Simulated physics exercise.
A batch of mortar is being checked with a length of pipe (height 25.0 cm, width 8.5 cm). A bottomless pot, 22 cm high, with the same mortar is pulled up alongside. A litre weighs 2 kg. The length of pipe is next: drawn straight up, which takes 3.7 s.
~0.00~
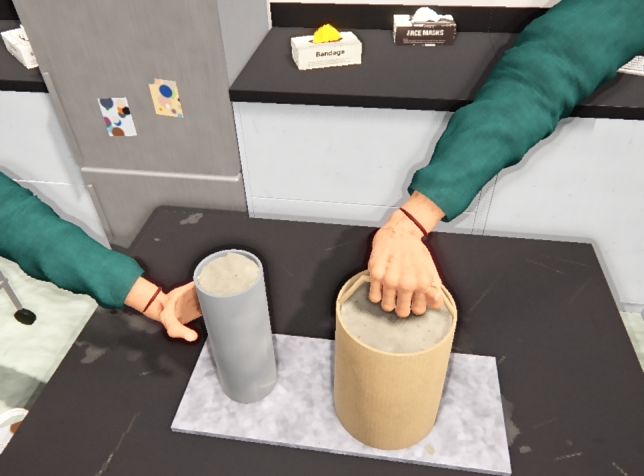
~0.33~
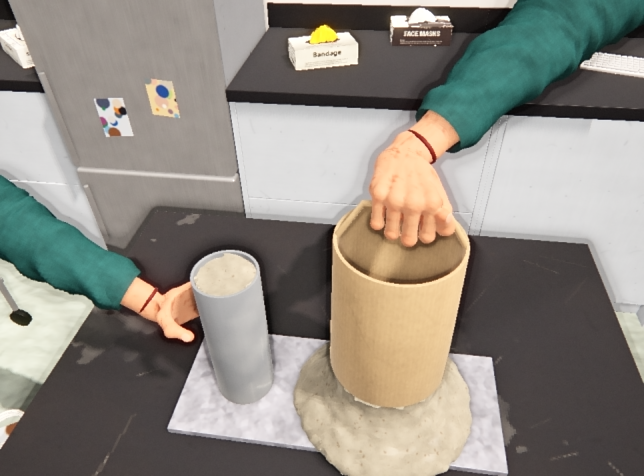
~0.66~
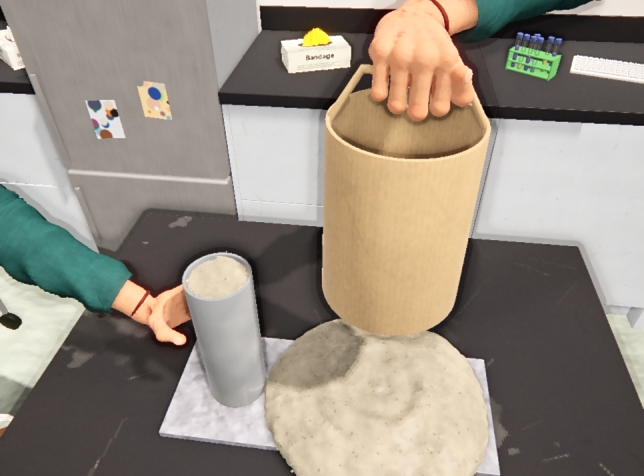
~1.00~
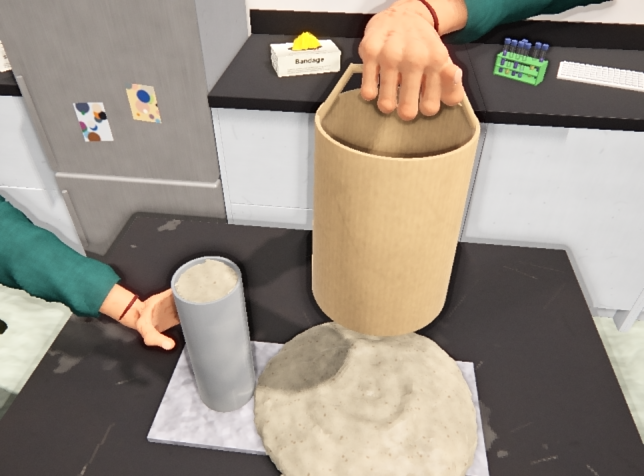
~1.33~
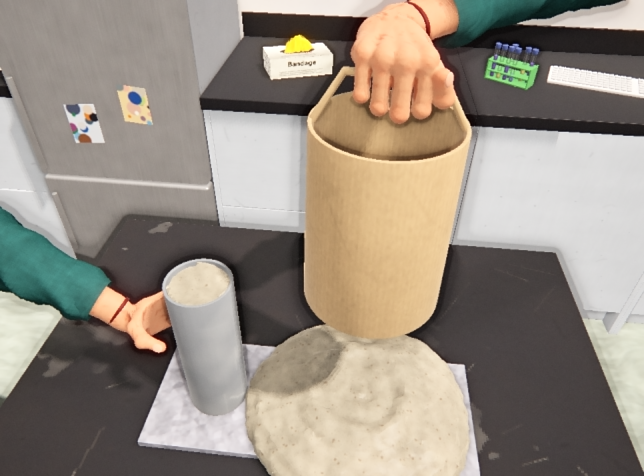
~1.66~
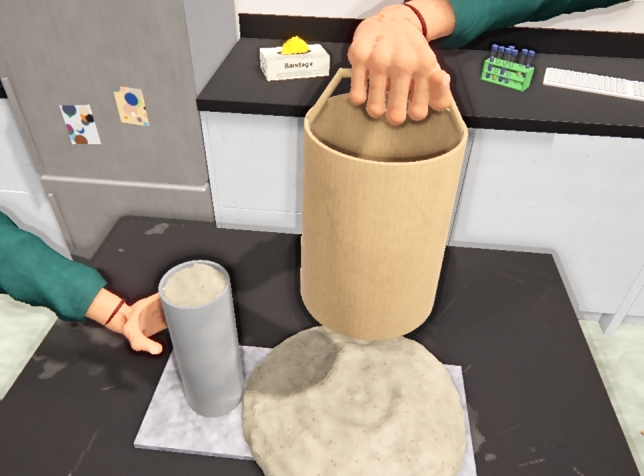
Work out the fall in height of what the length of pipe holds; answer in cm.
Close to 14 centimetres.
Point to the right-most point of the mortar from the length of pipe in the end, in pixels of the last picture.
Near (278, 391).
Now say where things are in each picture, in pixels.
The first picture shows middle of the pot's mouth at (396, 308), still down; middle of the length of pipe's top at (228, 274), not yet moved.
The second picture shows middle of the pot's mouth at (400, 240), raised 12 cm; middle of the length of pipe's top at (225, 274), not yet moved.
The third picture shows middle of the pot's mouth at (406, 122), raised 27 cm; what the pot left 6.6 cm high and 35 cm wide, top at (377, 382); middle of the length of pipe's top at (218, 277), not yet moved.
The fourth picture shows middle of the pot's mouth at (396, 121), raised 28 cm; what the pot left 6.6 cm high and 35 cm wide, top at (367, 385); middle of the length of pipe's top at (207, 281), not yet moved.
The fifth picture shows middle of the pot's mouth at (388, 124), raised 28 cm; what the pot left 6.6 cm high and 35 cm wide, top at (359, 388); middle of the length of pipe's top at (198, 283), not yet moved.
The sixth picture shows middle of the pot's mouth at (385, 126), raised 28 cm; what the pot left 6.6 cm high and 35 cm wide, top at (356, 389); middle of the length of pipe's top at (195, 285), not yet moved.
After 2.6 s, the length of pipe is up 6.0 cm; the mortar has come down 9.2 cm to 16 cm and is 18 cm wide.
After 3.5 s, the length of pipe is up 16 cm; the mortar has come down 14 cm to 11 cm and is 20 cm wide.
After 4.4 s, the length of pipe is up 25 cm; the mortar has come down 14 cm to 11 cm and is 20 cm wide.
After 5.5 s, the length of pipe is clear; the mortar has come down 14 cm to 11 cm and is 20 cm wide.
After 6.0 s, at rest, the length of pipe is clear; the mortar has come down 14 cm to 11 cm and is 20 cm wide.
